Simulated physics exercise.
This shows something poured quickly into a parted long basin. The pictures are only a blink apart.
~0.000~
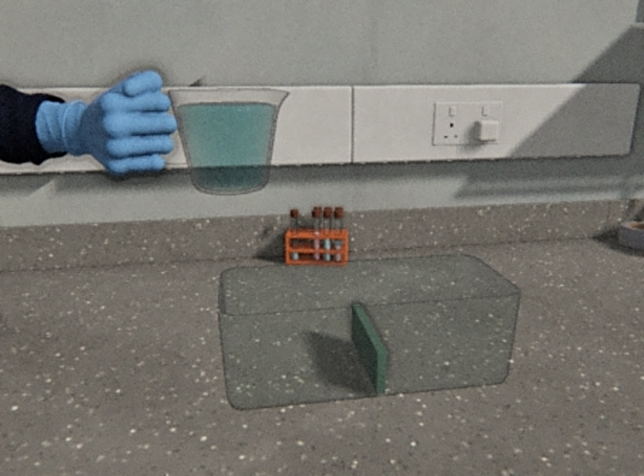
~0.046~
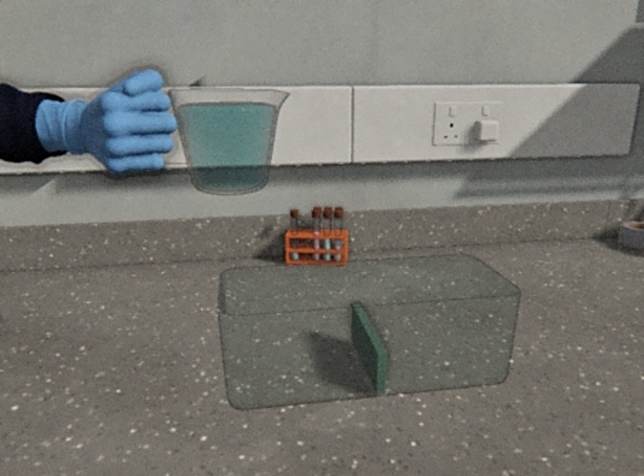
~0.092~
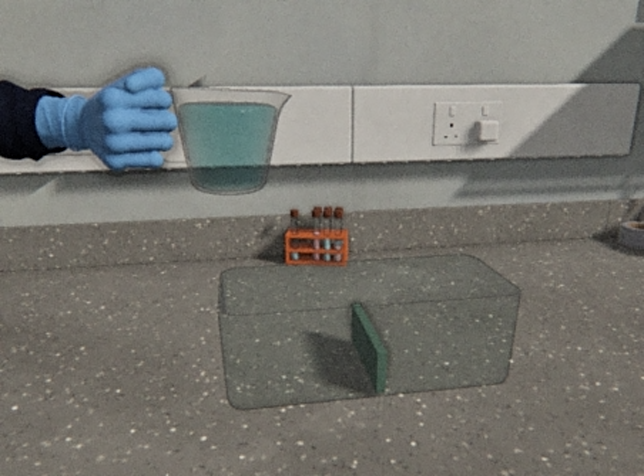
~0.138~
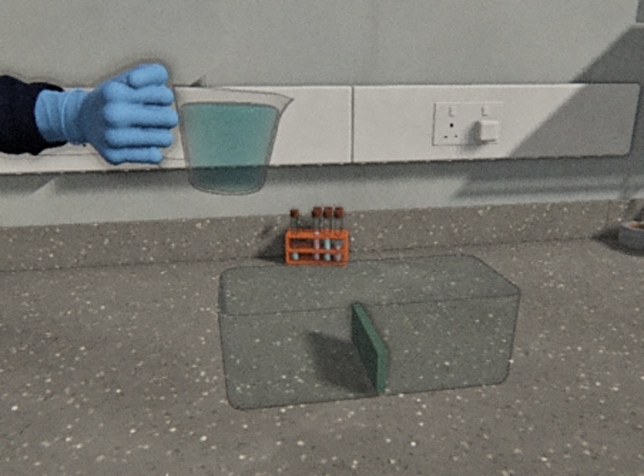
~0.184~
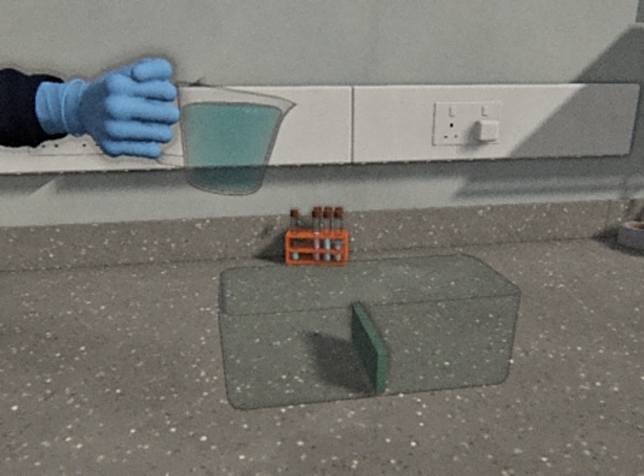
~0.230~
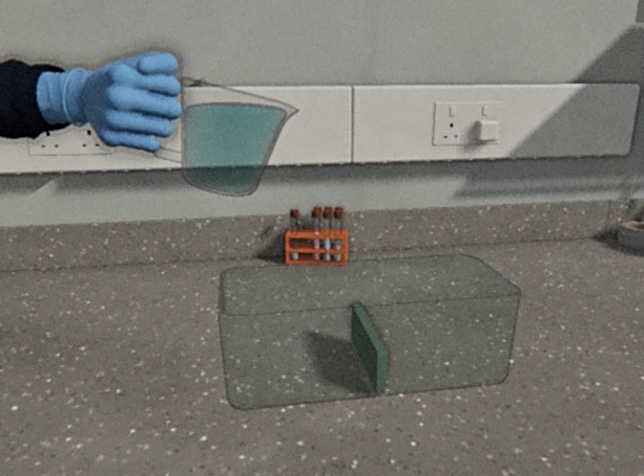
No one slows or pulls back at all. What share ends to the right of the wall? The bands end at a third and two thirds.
My call is that the right side misses a third.
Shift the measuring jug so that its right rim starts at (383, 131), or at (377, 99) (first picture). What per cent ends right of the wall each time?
You'd get around 95 per cent and then around 95 per cent.
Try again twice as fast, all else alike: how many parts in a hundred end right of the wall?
Roughly 10 percent.
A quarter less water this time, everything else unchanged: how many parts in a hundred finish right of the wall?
Estimated share: Close to 5 per cent.
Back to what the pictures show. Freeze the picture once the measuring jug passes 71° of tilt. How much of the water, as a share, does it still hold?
Near 65 percent is still in there.
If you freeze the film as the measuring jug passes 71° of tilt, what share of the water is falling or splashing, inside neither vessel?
Share: Approx. 25 %.
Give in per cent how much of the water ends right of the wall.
I'd put it at around 25 %.
A moment on, the measuring jug is tipped part way and 66 per cent is still to pour, 5 is left of the wall and 1 right of it.
Next, the measuring jug is tipped on its side and 14 per cent is still to pour, 44 is left of the wall and 20 right of it.
Then the measuring jug is tipped right over and 0 per cent is still to pour, 73 is left of the wall and 21 right of it.
Later the measuring jug is tipped right over and 0 per cent is still to pour, 74 is left of the wall and 23 right of it.
In the end 74 per cent lies left of the wall, 22 right of it and 4 outside.
